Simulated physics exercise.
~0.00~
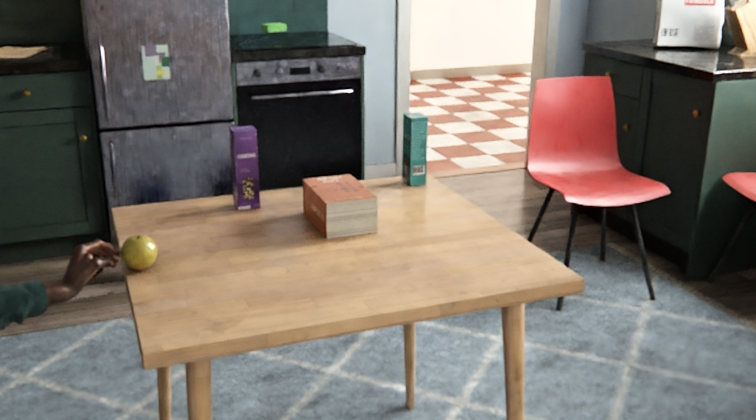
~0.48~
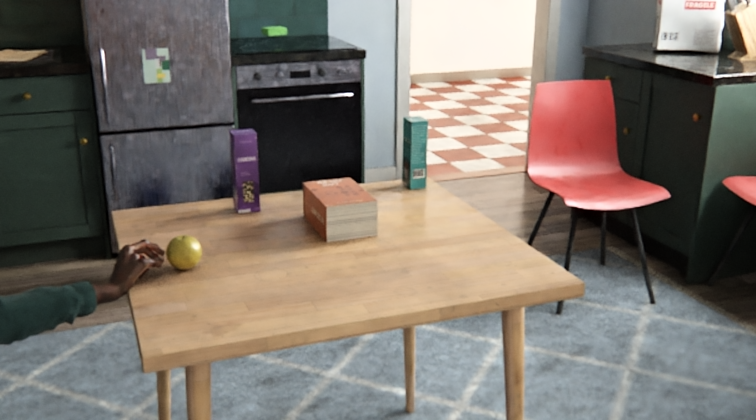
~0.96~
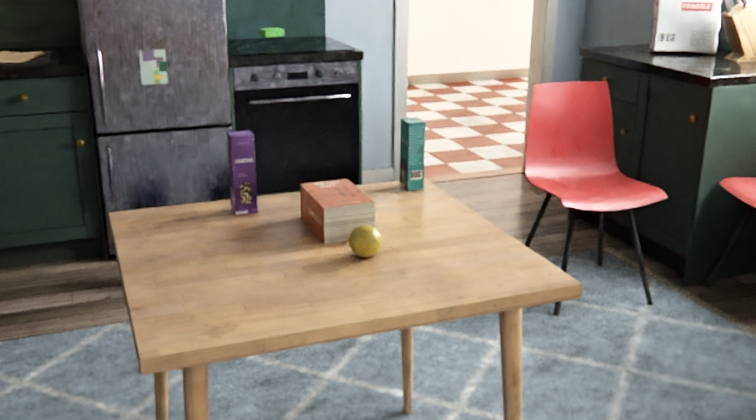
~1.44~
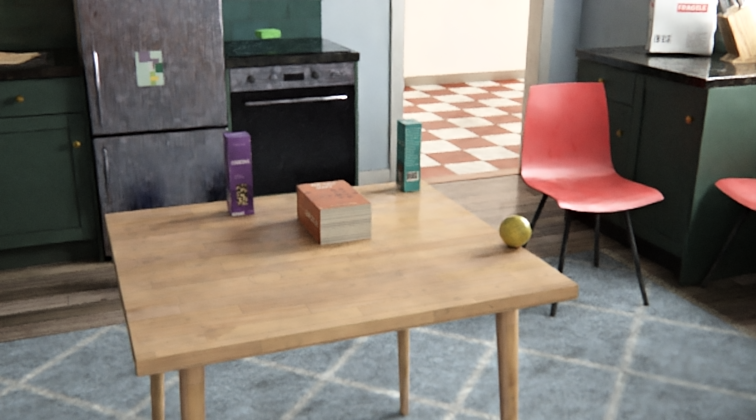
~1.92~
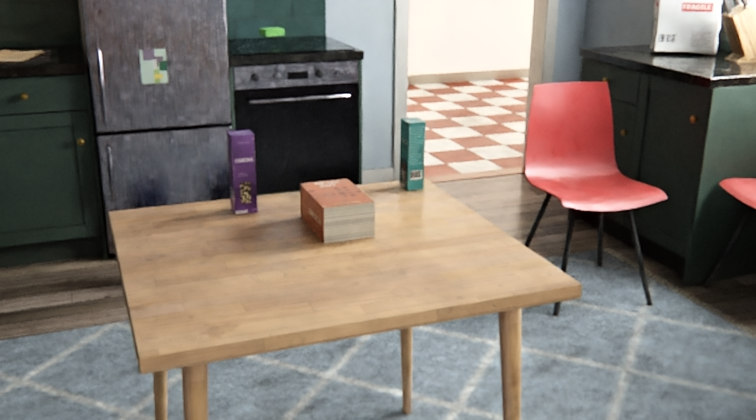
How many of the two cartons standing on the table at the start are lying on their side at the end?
None of them are; the purple carton and the turquoise carton both still stand upright at the end.
